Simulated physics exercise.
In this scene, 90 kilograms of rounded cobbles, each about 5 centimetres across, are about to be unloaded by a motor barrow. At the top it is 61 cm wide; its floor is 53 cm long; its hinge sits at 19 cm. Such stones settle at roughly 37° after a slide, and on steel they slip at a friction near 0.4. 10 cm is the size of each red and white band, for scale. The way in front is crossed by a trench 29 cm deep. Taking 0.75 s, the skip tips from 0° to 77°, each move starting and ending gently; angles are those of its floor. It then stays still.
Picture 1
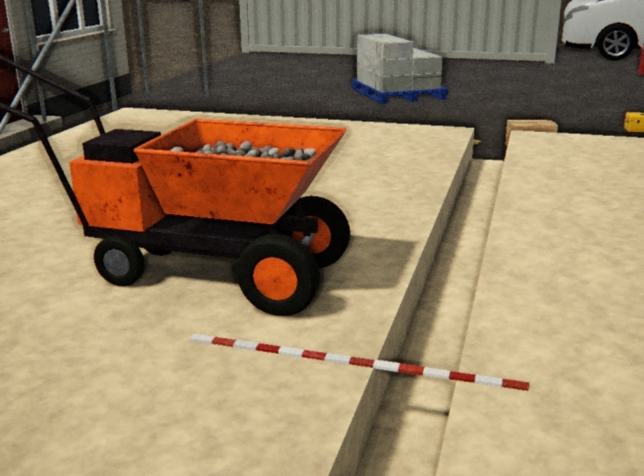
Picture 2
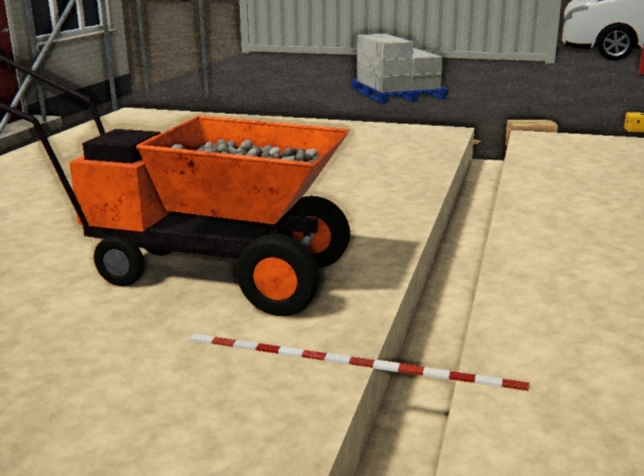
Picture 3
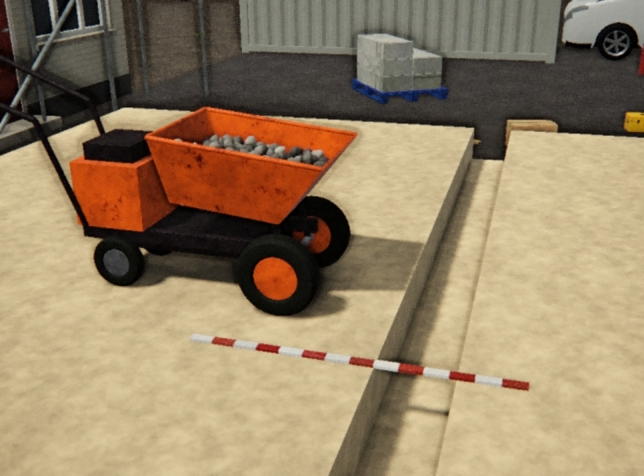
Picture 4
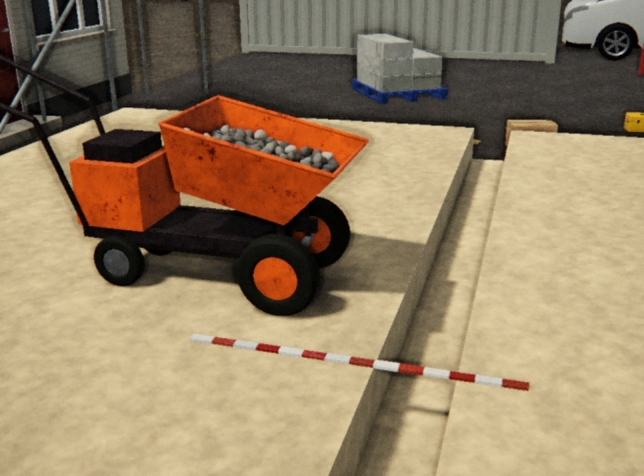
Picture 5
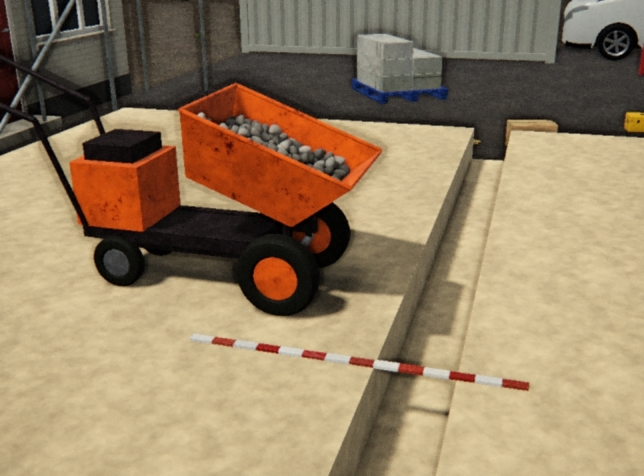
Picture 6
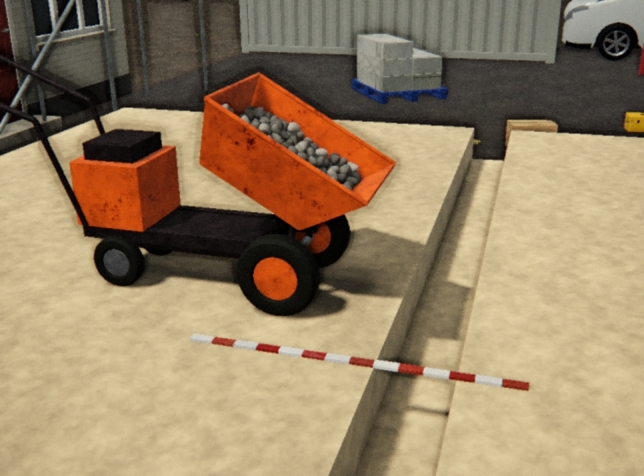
At the start, an orange motor barrow loaded with grey stones stands on pale ground, its skip level, facing a narrow trench with a red-and-white pole lying across it. The skip then tilts forward to the right, slowly and then more steeply, its rear rising while the wheels stay still.
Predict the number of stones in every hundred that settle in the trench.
Close to 74 in a hundred.
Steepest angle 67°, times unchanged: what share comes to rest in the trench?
About 60 per cent would end up in the trench.
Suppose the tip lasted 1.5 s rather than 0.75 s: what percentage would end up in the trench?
It would come to roughly 90 per cent.
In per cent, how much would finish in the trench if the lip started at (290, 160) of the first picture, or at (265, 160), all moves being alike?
First place roughly 90%, second roughly 90%.
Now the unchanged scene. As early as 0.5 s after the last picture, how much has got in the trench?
I'd put it near 25 per cent.
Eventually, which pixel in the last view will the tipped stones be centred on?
At about pixel (450, 344) in the last view.
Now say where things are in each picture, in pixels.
The skip is at 0°, its lip at (308, 164); the top of the load is at (243, 151), in the first frame.
The skip is at 2°, its lip at (312, 165); the top of the load is at (240, 149), in the second frame.
Lip at (321, 169), floor tilted 6°, highest stones at (230, 144), in the third frame.
The skip is at 13°, its lip at (335, 177); the top of the load is at (239, 136), in the fourth frame.
Lip at (351, 189), floor tilted 21°, highest stones at (244, 127), in the fifth frame.
The skip is at 30°, its lip at (367, 204); the top of the load is at (253, 119), in the sixth frame.
Then, 0.2 s after the last picture the floor is at 65°, 100 % in the skip; the foremost stones are at (386, 231).
Then, 0.5 s after the last picture the floor is at 77°, 69 % in the skip, 27 % in the trench, 5 % past the trench; the foremost stones are at (493, 308).
Then, 0.9 s after the last picture the floor is at 77°, 16 % in the skip, 58 % in the trench, 26 % past the trench; the foremost stones are past the picture's edge.
Then, 2.8 s after the last picture the floor is at 77°, 0 % in the skip, 74 % in the trench, 26 % past the trench; the foremost stones are past the picture's edge.
